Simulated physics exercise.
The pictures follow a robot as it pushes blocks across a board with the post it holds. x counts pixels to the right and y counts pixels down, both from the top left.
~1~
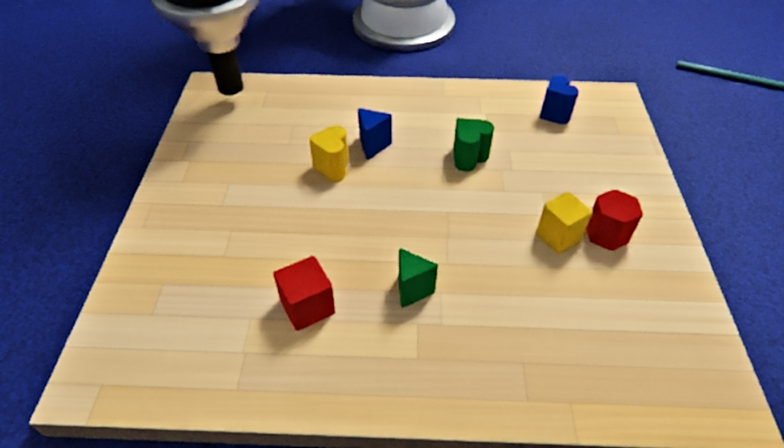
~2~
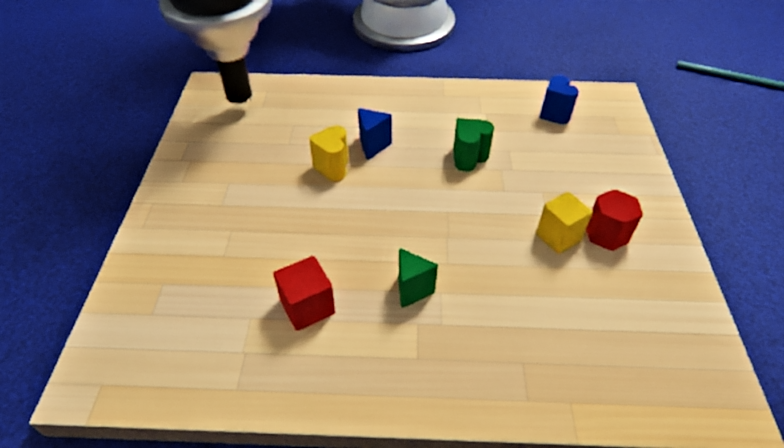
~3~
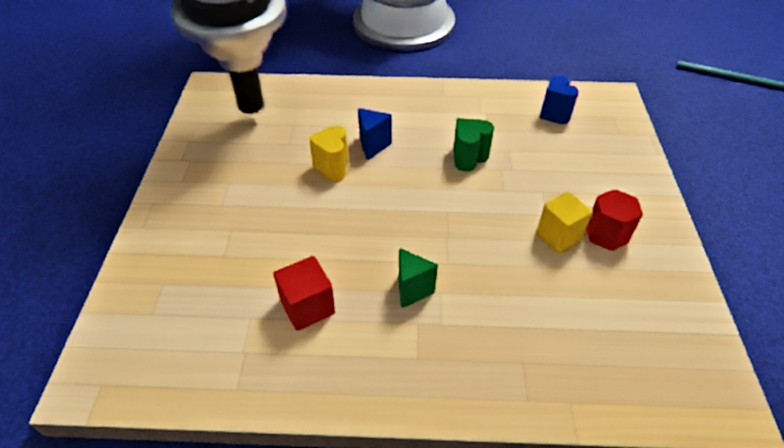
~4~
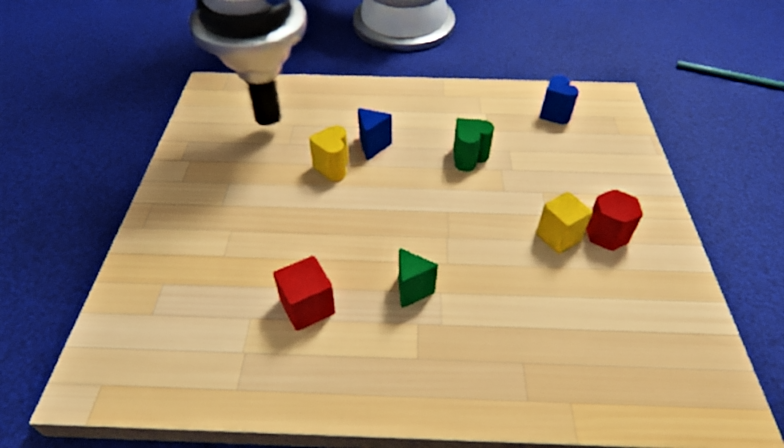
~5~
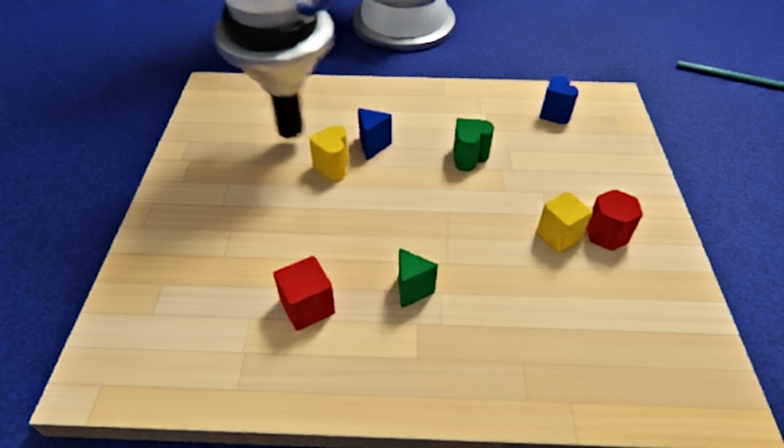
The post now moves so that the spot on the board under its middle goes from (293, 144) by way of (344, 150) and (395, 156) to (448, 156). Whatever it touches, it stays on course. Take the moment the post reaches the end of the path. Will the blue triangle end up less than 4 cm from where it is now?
Final answer: No.
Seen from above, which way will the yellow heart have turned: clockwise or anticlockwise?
Seen from overhead, it turns clockwise.
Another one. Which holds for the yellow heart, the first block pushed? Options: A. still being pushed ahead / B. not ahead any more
(B)
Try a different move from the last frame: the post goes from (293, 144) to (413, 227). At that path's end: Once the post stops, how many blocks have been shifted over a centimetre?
It displaces one.
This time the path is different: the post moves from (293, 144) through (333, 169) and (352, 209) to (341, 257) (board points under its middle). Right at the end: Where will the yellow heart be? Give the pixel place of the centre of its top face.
Most likely (381, 168).
What follows on the original path. One third of the way, post (344, 136); yellow heart (338, 141), turned 35° clockwise.
Two thirds of the way, post (397, 142); yellow heart (340, 141), turned 45° clockwise; blue triangle (411, 113), turned 45° anticlockwise.
At the end, post (449, 142); yellow heart (340, 141), turned 45° clockwise; blue triangle (419, 111), turned 75° anticlockwise; green heart (482, 129).
